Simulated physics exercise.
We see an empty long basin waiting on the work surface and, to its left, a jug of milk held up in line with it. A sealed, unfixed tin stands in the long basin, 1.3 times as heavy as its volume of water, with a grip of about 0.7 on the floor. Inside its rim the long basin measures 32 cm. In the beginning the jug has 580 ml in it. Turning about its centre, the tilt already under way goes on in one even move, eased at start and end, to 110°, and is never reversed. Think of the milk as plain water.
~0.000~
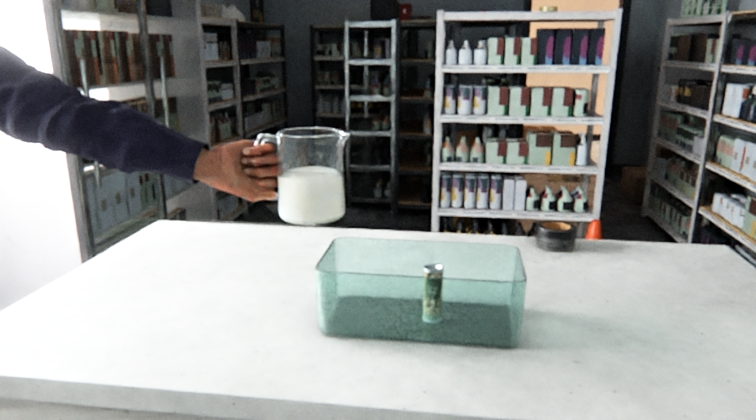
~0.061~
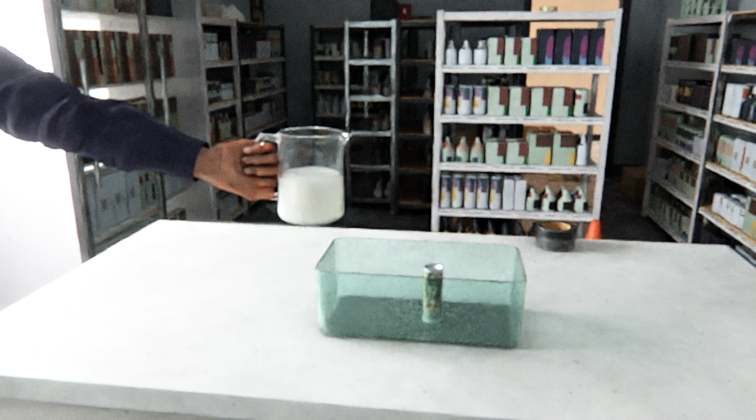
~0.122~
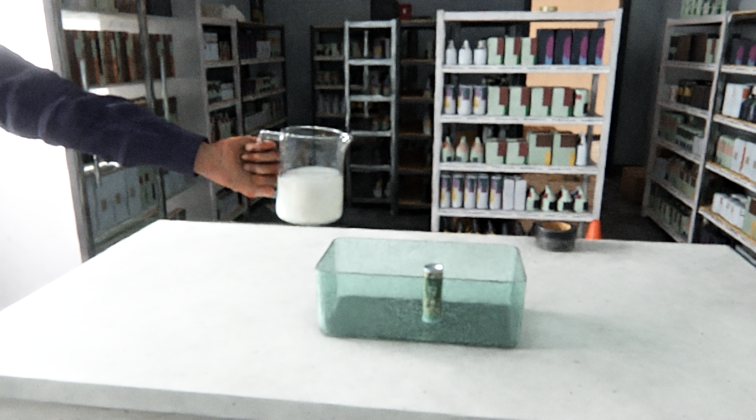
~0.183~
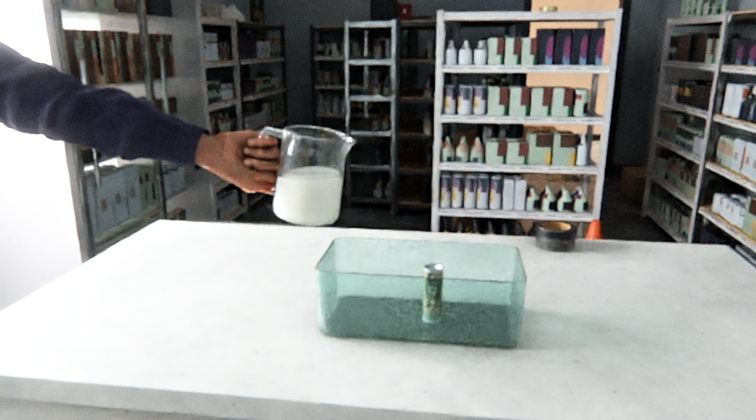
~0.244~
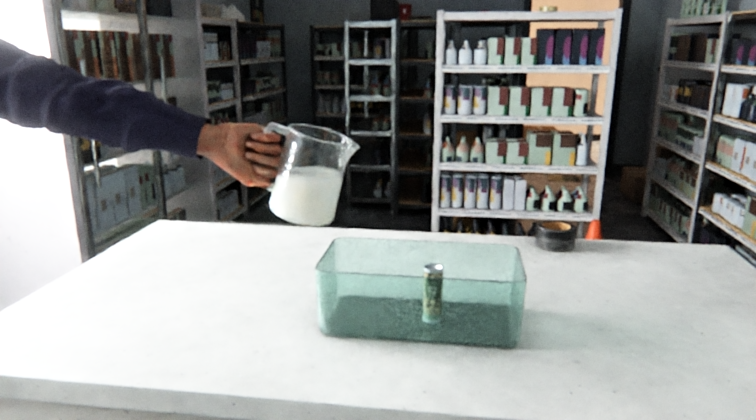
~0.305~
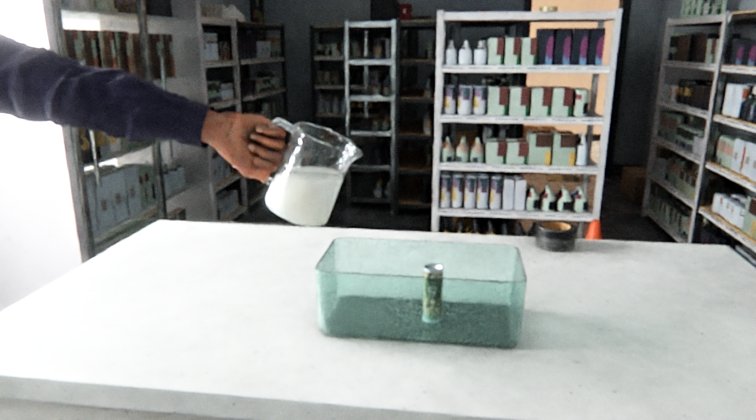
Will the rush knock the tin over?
It will stay erect.
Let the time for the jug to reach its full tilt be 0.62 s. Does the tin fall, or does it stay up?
After the tilt, the tin is still standing.
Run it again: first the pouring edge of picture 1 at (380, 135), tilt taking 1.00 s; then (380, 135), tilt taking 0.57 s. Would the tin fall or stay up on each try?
First it tips over; then it tips over.
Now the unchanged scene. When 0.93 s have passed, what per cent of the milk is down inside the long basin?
Some 48 percent of the total.
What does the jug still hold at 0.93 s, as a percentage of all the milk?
32 %.
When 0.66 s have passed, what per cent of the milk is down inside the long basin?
At that time the basin holds about 0 per cent of the liquid.
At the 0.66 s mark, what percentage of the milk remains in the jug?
I reckon about 92 in a hundred is still held.
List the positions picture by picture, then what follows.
It leans 0°; its right rim is at (350, 134); the milk meets the walls at (283, 171) and (341, 173); the long basin's rim runs from (325, 254) to (522, 264); the tin's top is at (433, 270), in the first frame.
It leans 1°; its right rim is at (351, 135); the milk meets the walls at (283, 171) and (341, 173), in the second frame.
It leans 4°; its right rim is at (353, 137); the milk meets the walls at (282, 173) and (341, 172), in the third frame.
It leans 9°; its right rim is at (356, 141); the milk meets the walls at (282, 172) and (342, 173), in the fourth frame.
It leans 15°; its right rim is at (360, 147); the milk meets the walls at (281, 173) and (342, 173), in the fifth frame.
It leans 23°; its right rim is at (363, 154); the milk meets the walls at (277, 175) and (343, 174), in the sixth frame.
After 0.66 s the tilt is 82° and 92 per cent is still to pour; the tin stands where it began.
After 0.93 s the tilt is 109° and 33 per cent is still to pour; the tin stands where it began.
After 1.20 s the tilt is 110° and 3 per cent is still to pour; the tin stands where it began.
After 1.50 s the tilt is 110° and 0 per cent is still to pour; the tin stands where it began.
In the end the tin stands where it began.
